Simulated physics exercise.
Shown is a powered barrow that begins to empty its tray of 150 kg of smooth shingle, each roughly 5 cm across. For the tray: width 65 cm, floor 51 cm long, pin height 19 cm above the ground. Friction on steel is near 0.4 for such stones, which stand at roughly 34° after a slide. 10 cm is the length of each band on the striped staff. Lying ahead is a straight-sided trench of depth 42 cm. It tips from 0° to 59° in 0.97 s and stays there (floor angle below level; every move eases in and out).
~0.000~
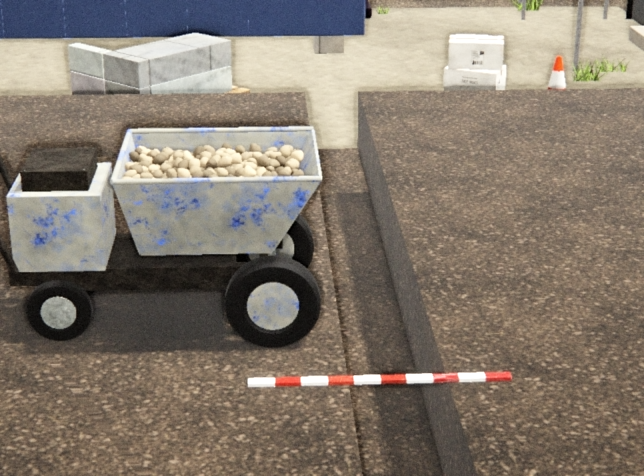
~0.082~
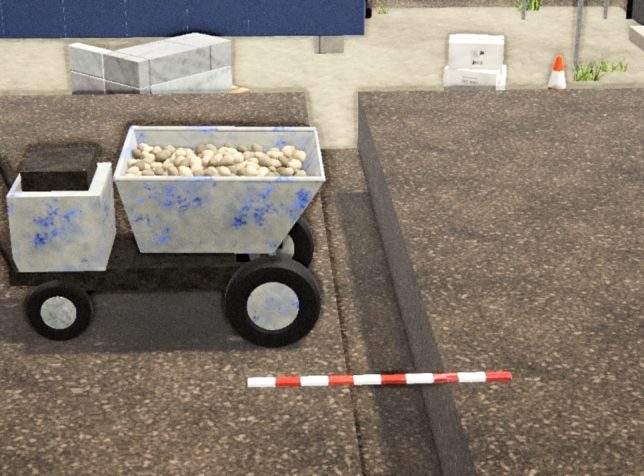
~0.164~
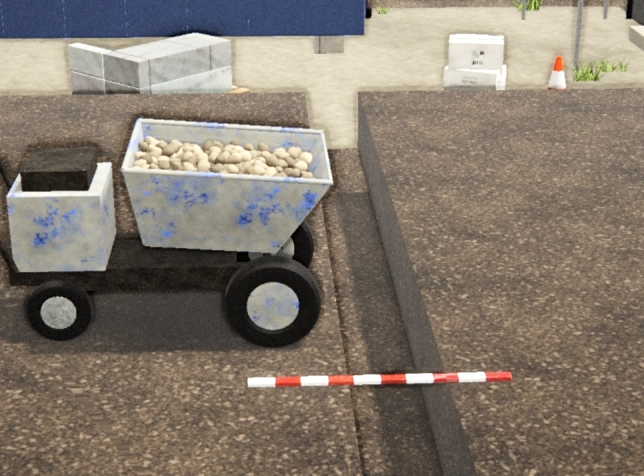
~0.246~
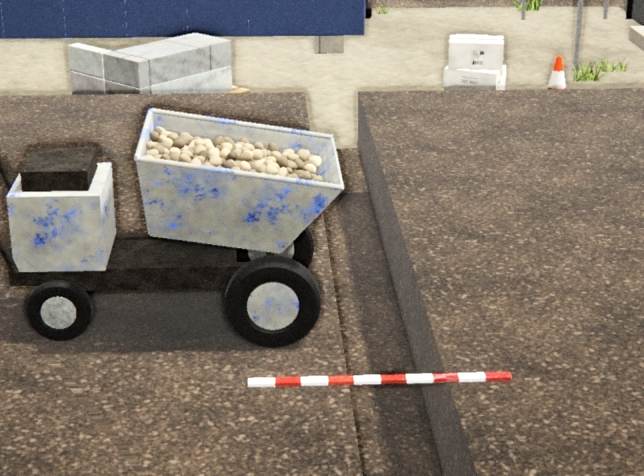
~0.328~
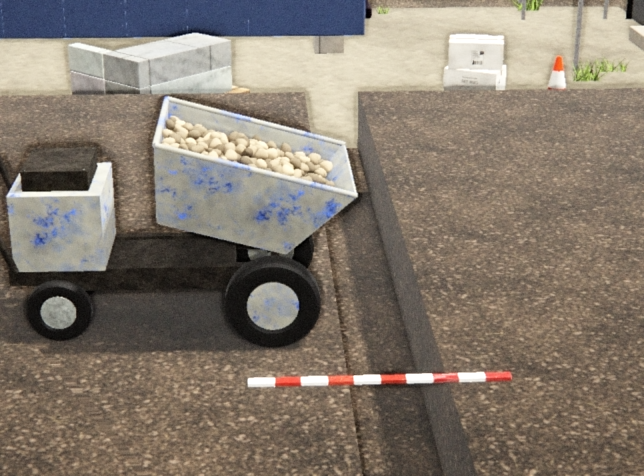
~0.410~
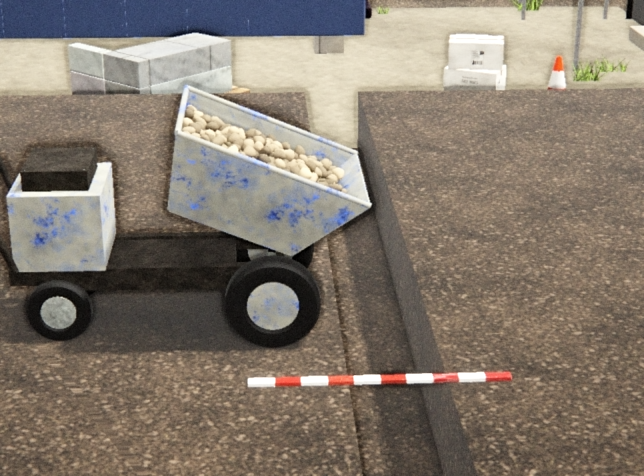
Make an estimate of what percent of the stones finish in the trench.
About 23 percent.
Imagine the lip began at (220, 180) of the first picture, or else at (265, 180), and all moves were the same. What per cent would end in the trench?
I'd expect some 55 per cent, then some 55.
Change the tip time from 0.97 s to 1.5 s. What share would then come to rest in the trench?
Something close to 25 per cent.
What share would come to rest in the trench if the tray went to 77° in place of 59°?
In that case some 40 per cent.
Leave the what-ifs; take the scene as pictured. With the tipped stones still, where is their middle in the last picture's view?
Roughly (455, 308), I'd say.
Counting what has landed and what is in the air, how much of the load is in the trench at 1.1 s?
By that point it's something like 5 in a hundred.
After 0.7 s the floor is at 50°; 100 % in the tray; the foremost stones are at (394, 238).
After 1.1 s the floor is at 59°; 86 % in the tray, 4 % in the trench, 10 % past the trench; the foremost stones are at (479, 304).
After 1.4 s the floor is at 59°; 59 % in the tray, 5 % in the trench, 36 % past the trench; the foremost stones are at (588, 307).
After 3.4 s the floor is at 59°; 39 % in the tray, 23 % in the trench, 38 % past the trench; the foremost stones are past the picture's edge.
